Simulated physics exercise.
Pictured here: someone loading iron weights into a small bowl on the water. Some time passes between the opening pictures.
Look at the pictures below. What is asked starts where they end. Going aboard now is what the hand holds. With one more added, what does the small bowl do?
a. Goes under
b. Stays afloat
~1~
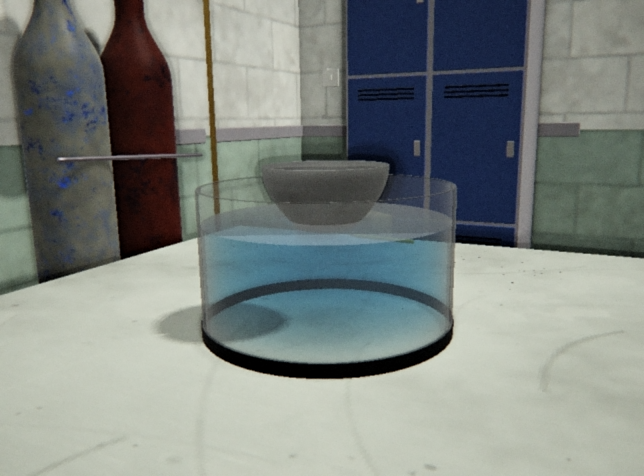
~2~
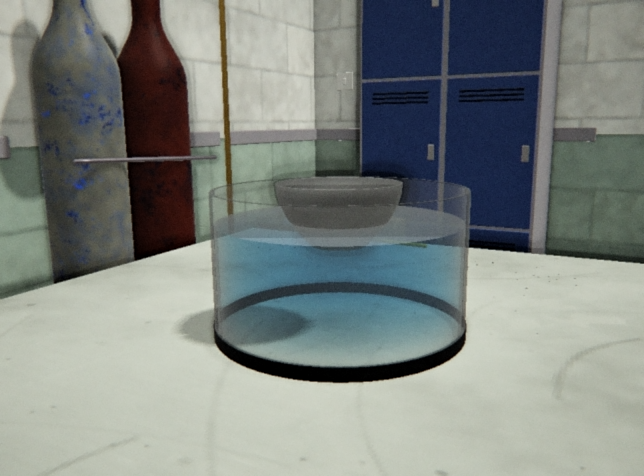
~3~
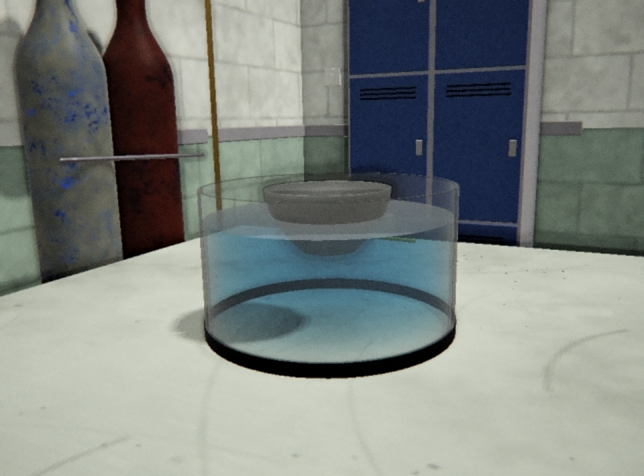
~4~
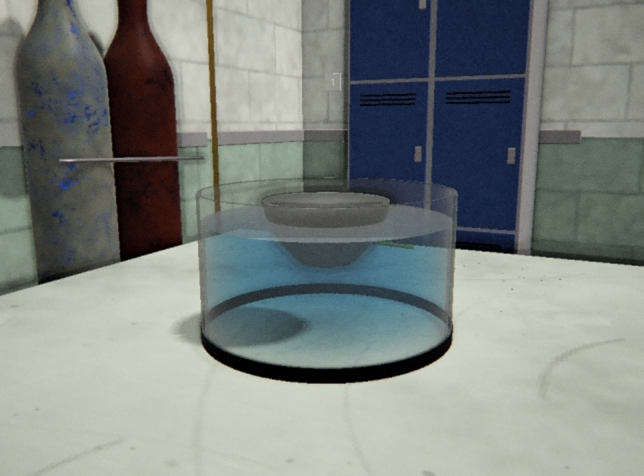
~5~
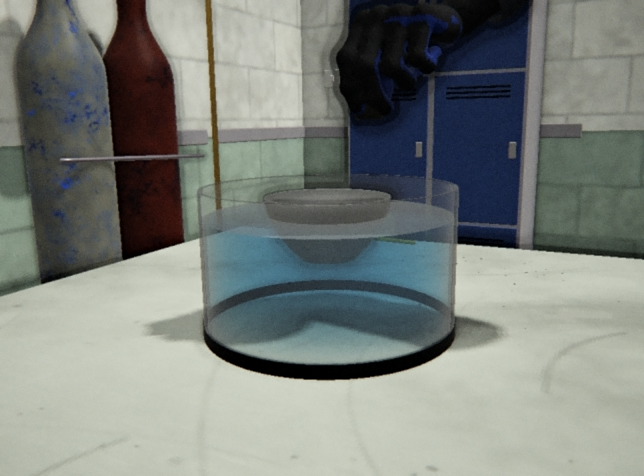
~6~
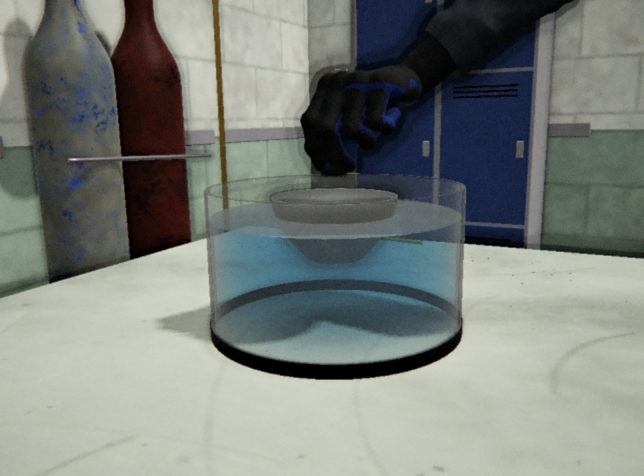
The answer is b.
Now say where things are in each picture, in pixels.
The first picture shows small bowl (325, 167) empty; most of its side above the surface.
The second picture shows small bowl (339, 184) with one aboard; about two thirds of its side above the surface.
The third picture shows small bowl (328, 189) with two aboard; about half of its side above the surface.
The fourth picture shows small bowl (326, 201) with three aboard; about a third of its side above the surface.
The fifth picture shows small bowl (327, 198) with three aboard; about a third of its side above the surface; the next iron weight in the hand at (369, 107).
The sixth picture shows small bowl (334, 197) with three aboard; about a third of its side above the surface; the next iron weight in the hand at (334, 163).
Soon after, the iron weight is in and the small bowl dips.
Later, it steadies; about a fifth of its side above the surface.
In the end, the small bowl floats; about a fifth of its side above the surface.
